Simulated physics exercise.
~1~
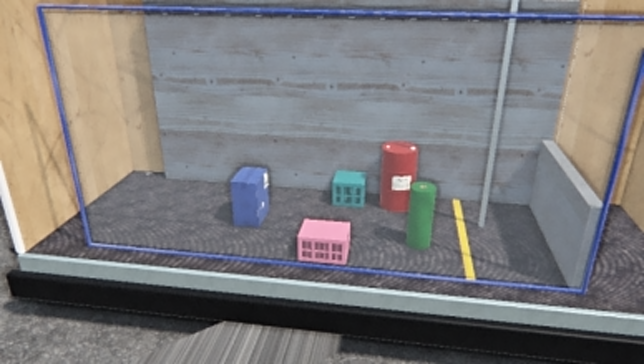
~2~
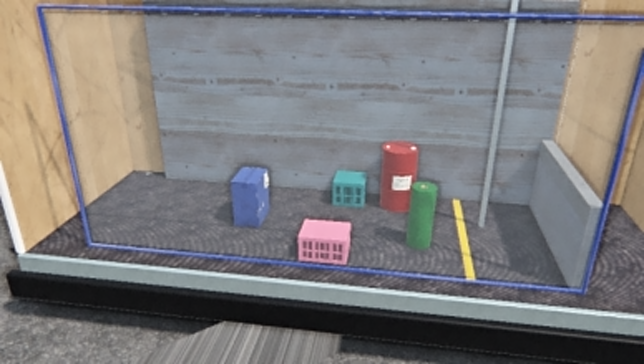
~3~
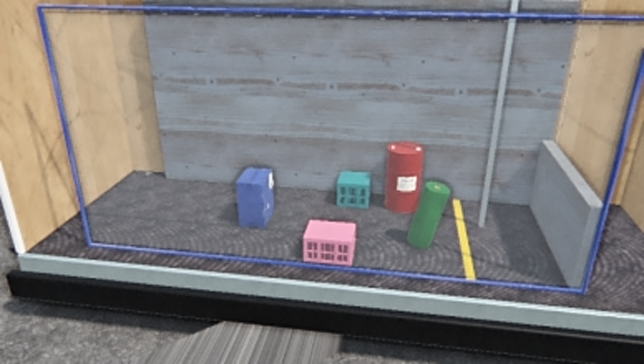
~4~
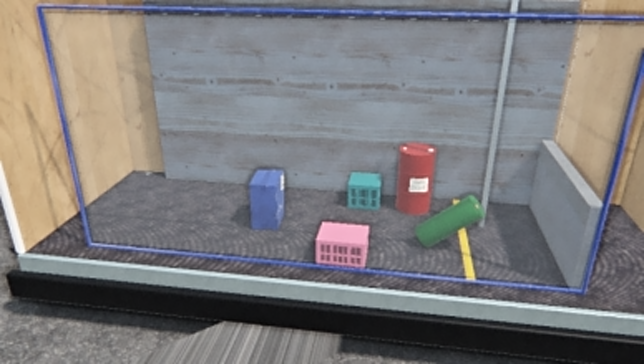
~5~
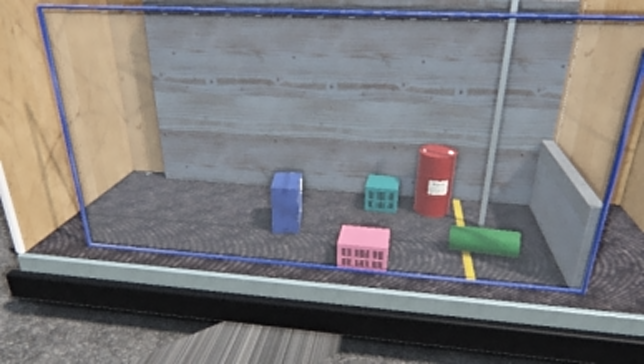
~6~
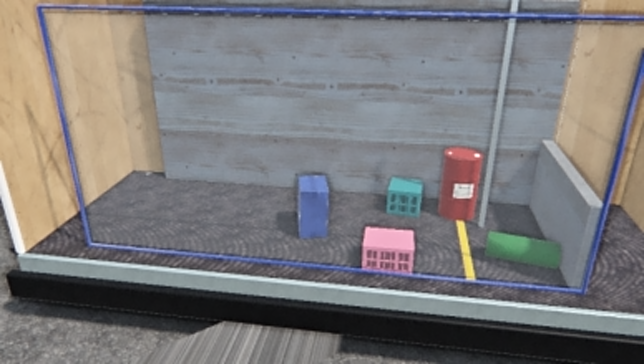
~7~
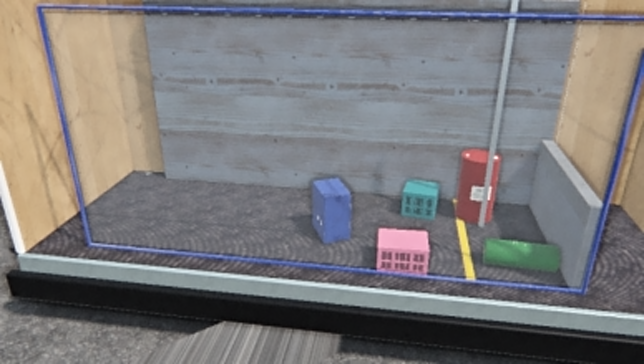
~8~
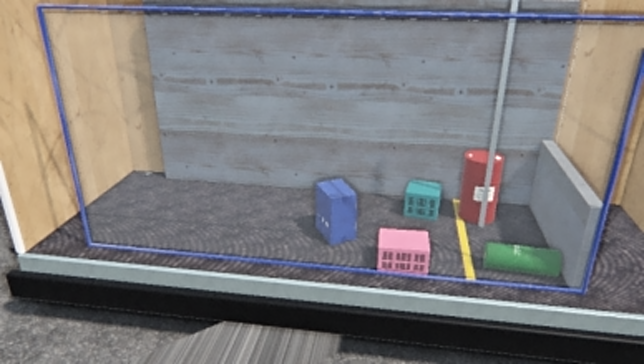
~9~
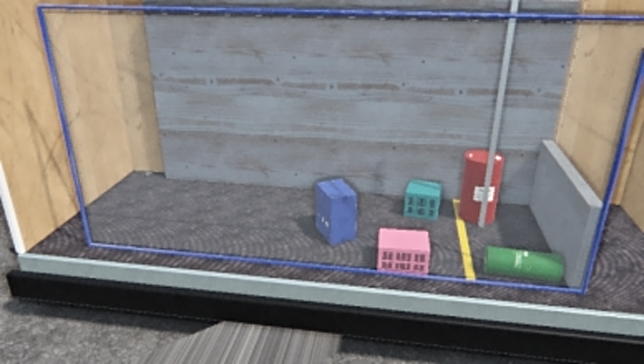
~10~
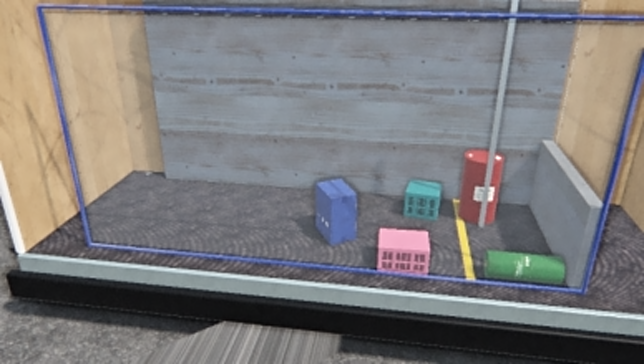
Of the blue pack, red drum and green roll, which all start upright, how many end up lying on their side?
One of them ends up lying on its side, the green roll.
The green roll topples onto its side as everything slides right, then all comes to rest.
